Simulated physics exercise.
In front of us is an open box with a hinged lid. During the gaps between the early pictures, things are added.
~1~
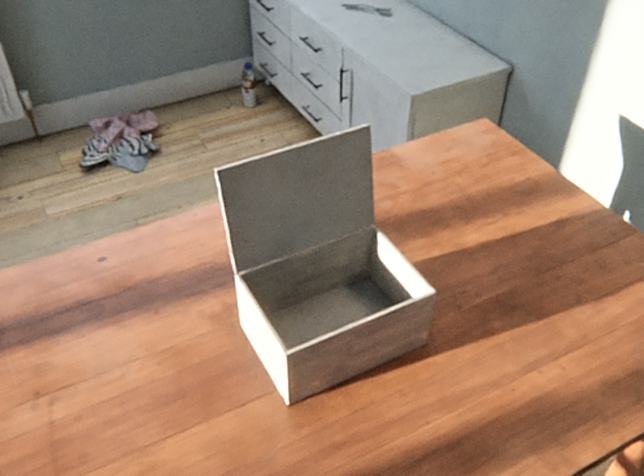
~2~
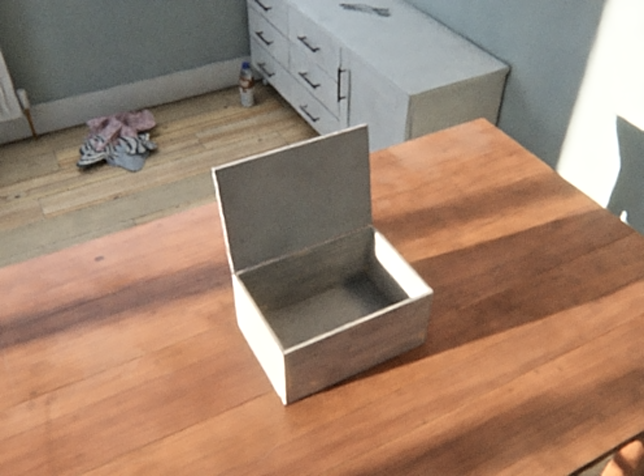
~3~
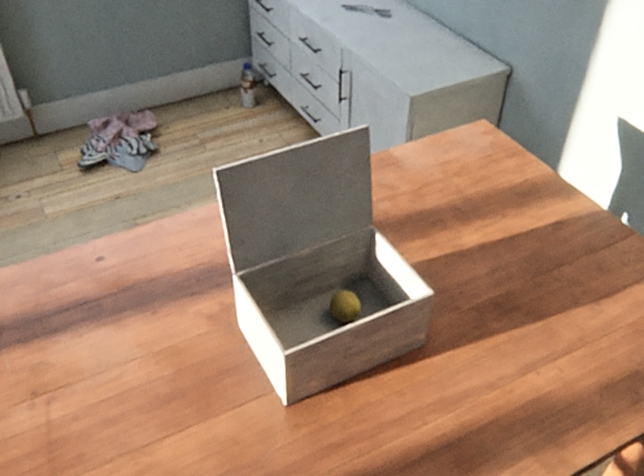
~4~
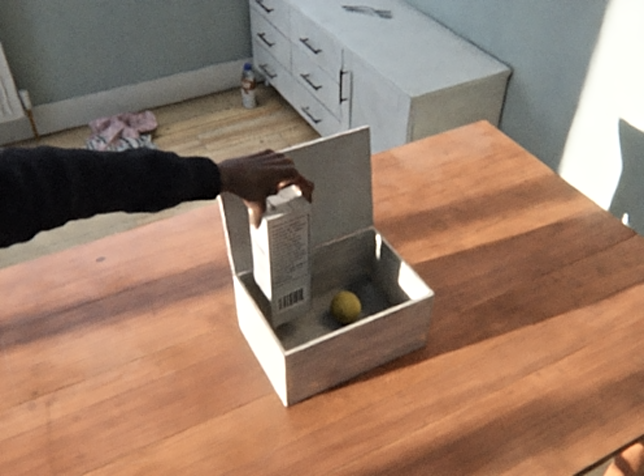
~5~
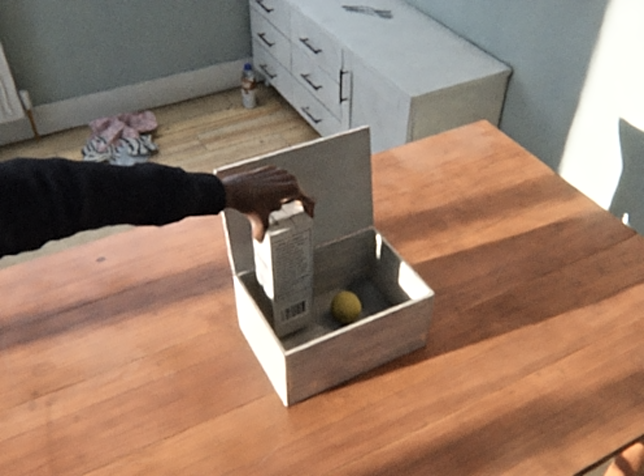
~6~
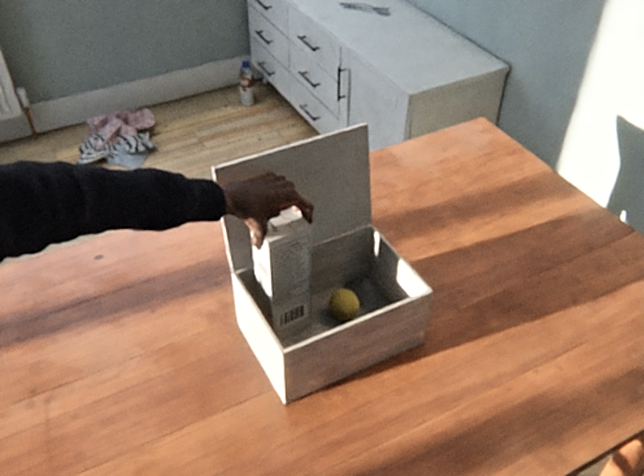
A yellow ball-like lemon appeared in the open, empty box on the table, then a hand reached in from the left and lowered a white carton upright into the box beside it.
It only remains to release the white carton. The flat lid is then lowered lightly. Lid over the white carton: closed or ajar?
Ajar.
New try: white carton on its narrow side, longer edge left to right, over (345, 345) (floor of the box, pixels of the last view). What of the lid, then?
Lid down.
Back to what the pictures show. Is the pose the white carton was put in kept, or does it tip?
In the end, the white carton keeps its orientation.
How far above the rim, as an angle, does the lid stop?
Some 85 degrees above the rim, more or less.
Then, 1.00 s later than the last frame, lid starting down.
Then, 2.40 s later than the last frame, lid 84° above the rim.
Then, 4.30 s later than the last frame, lid 85° above the rim.
When it is over, lid 86° above the rim; both as before. End places, in pixels of the last picture, white carton near (282, 276).
